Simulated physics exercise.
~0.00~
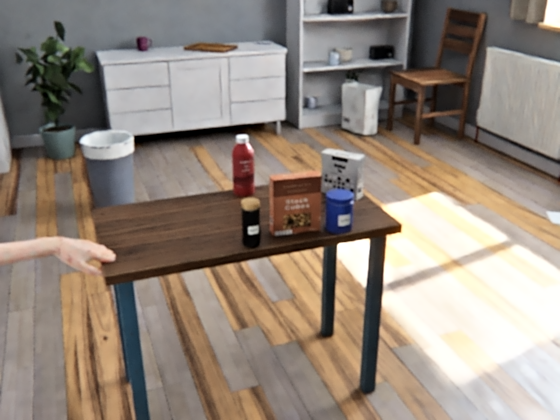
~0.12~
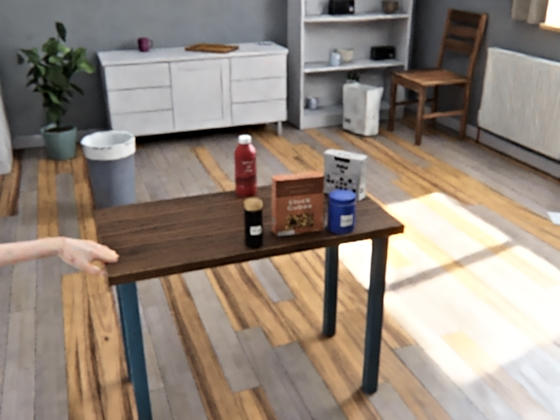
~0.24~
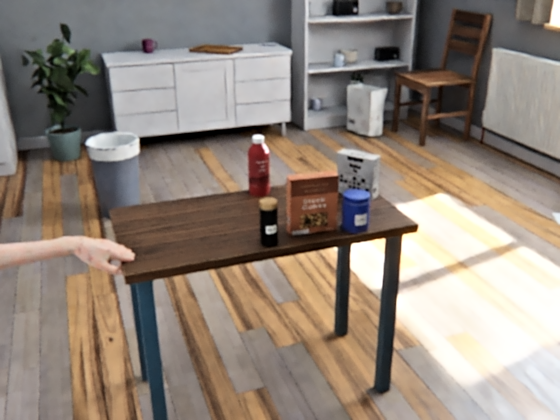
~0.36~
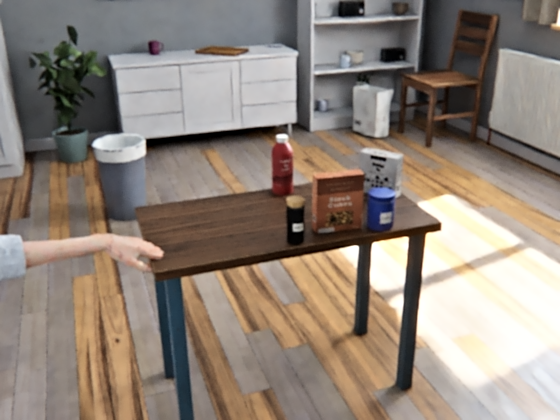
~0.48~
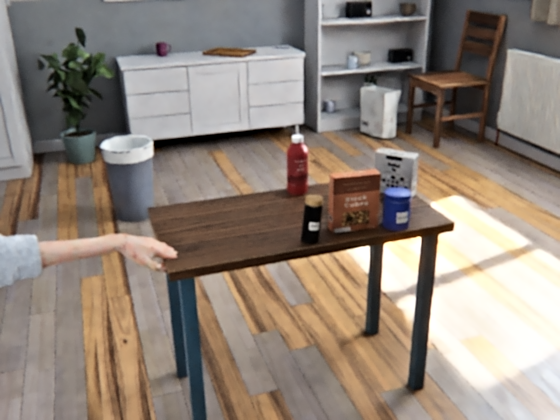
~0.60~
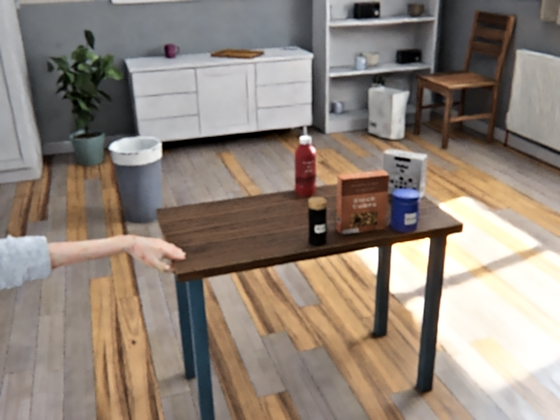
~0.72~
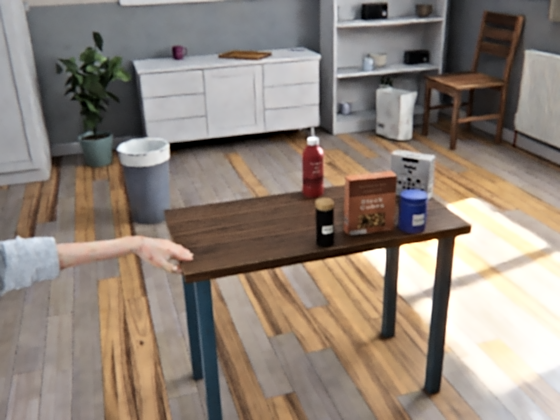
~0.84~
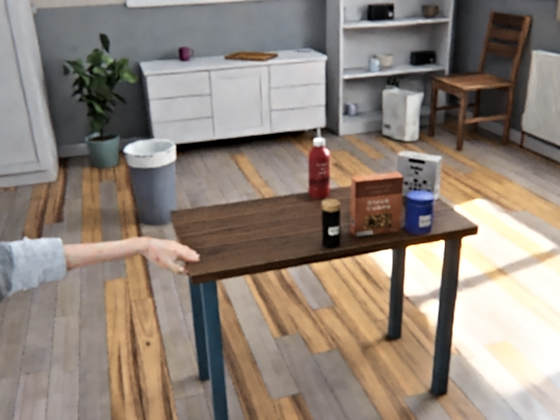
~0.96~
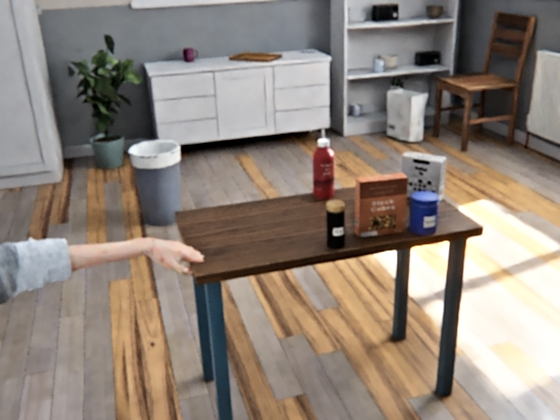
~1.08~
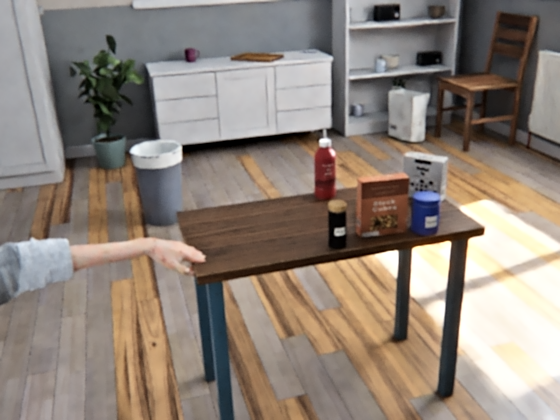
A dark wooden table with blue legs stands on a sunlit plank floor, seen from slightly above in a room with a white sideboard, shelves, a potted plant and a wooden chair. On its right half are a red bottle at the back, a black shaker in front, an orange packet beside it, and a blue jar with a white packet behind. A hand reaching in from the left holds the table's left edge. The table shifts to the right with its load as the view pans slightly left, then settles. All five items remain upright on top, the hand still at the edge.
